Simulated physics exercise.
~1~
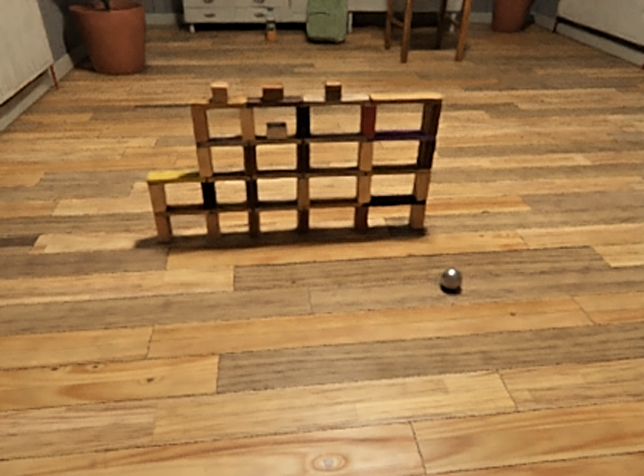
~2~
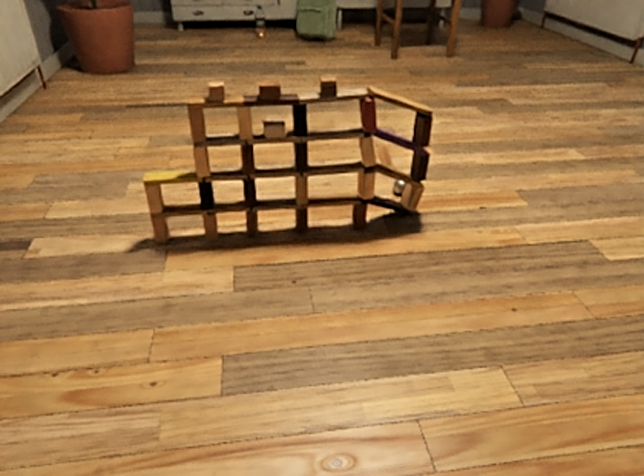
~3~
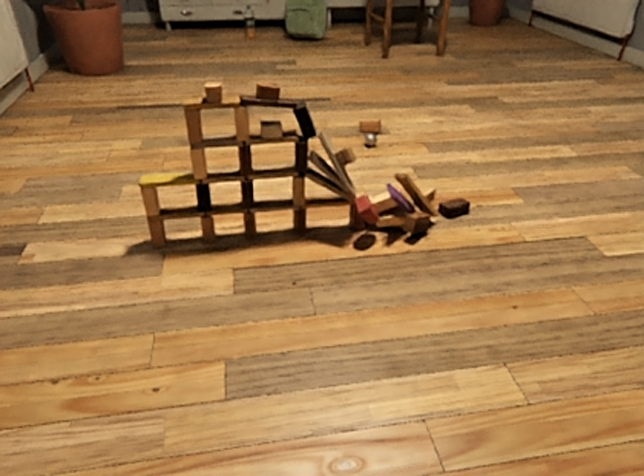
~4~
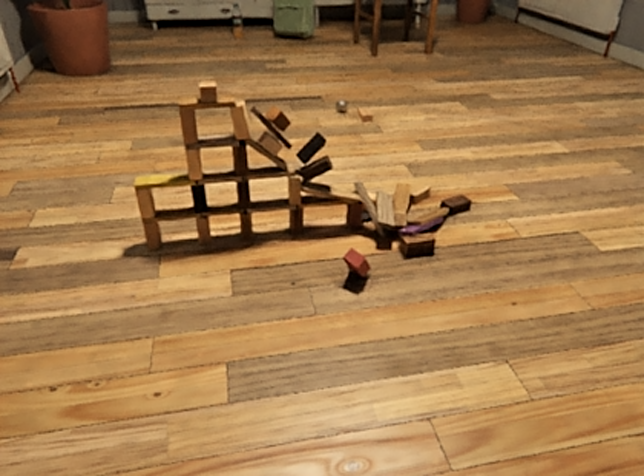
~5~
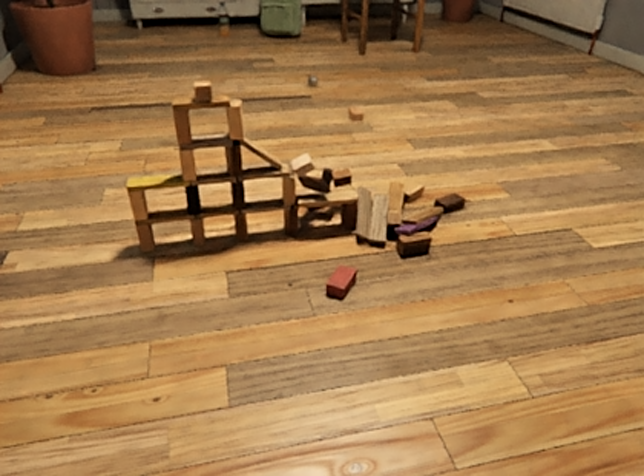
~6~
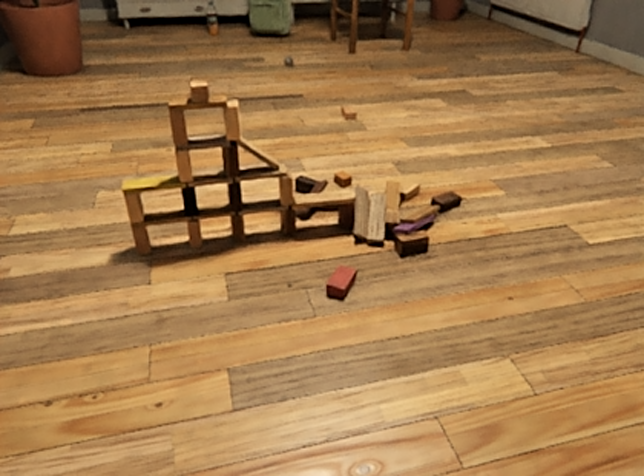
At the start, a small steel ball rolls across a wooden floor toward the right end of a four-level frame of loose wooden blocks and planks. It strikes the bottom there, and the right-hand posts lean and buckle. That side then collapses, bringing down a purple plank and a red block while the ball rolls on behind. More pieces tumble from the middle, and the red block drops in front of the heap. Finally the ball is rolling away toward the back, the right side lies scattered, and the left part stands with its yellow plank in place.
